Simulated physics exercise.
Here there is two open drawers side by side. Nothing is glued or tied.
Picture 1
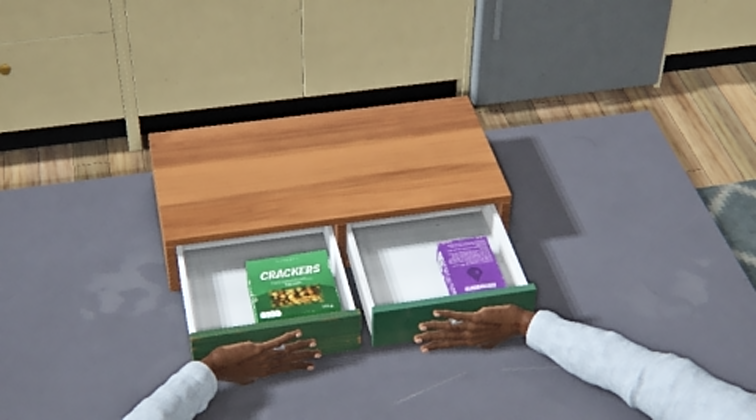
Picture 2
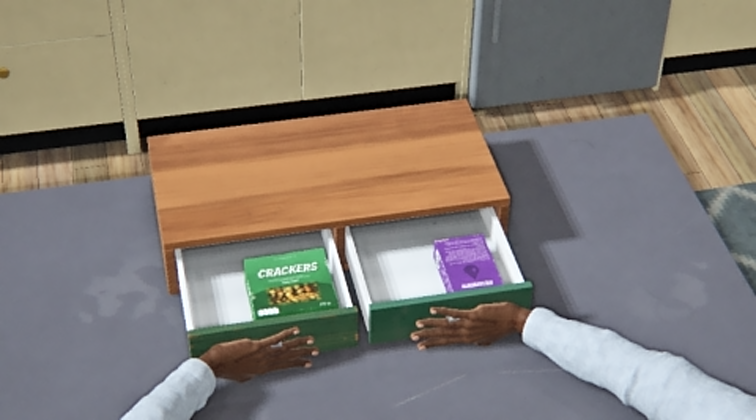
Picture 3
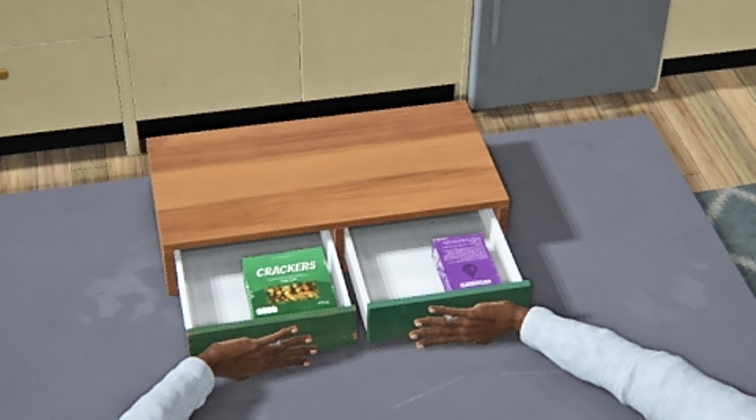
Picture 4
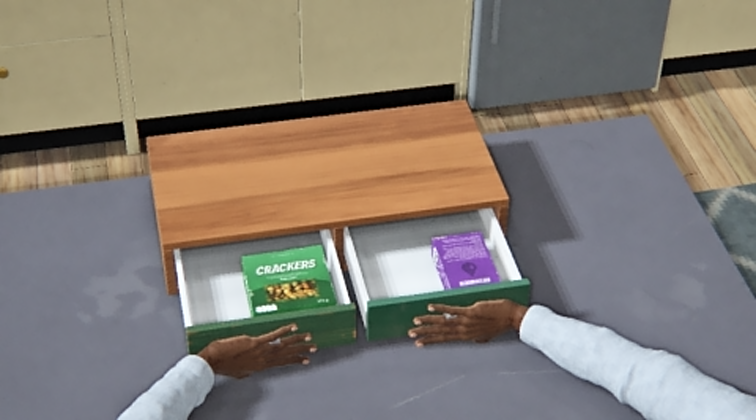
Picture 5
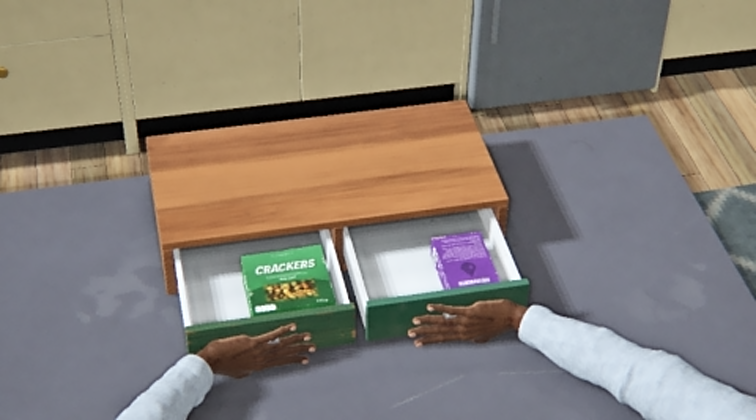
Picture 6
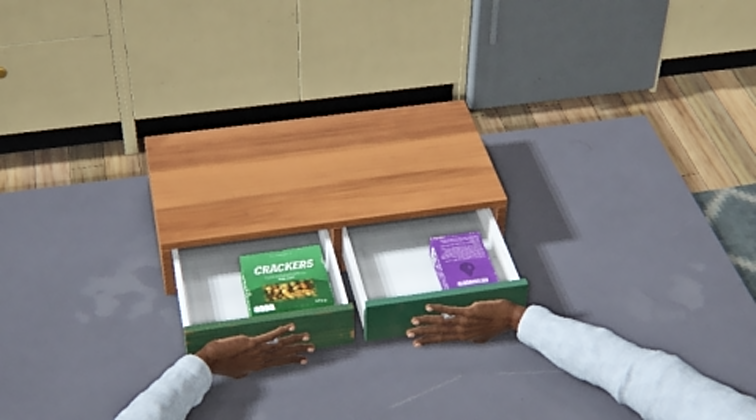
On a grey surface in a kitchen, a wooden chest has two open drawers side by side, a green crackers box in the left and a purple packet in the right, while two hands rest at the drawer fronts, barely moving.
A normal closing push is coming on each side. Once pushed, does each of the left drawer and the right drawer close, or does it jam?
As I see it, the left drawer should make it in; the right drawer should make it in.
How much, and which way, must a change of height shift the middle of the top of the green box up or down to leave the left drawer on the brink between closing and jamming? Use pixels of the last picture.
Move it 8 pixels upward and it flips.
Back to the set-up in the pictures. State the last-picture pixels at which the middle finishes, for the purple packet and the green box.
Purple packet: (435, 193); green box: (268, 212).
Then, 0.42 s past the last view, left drawer about half in; right drawer about half in.
Finally, the left drawer closes; the right drawer closes.
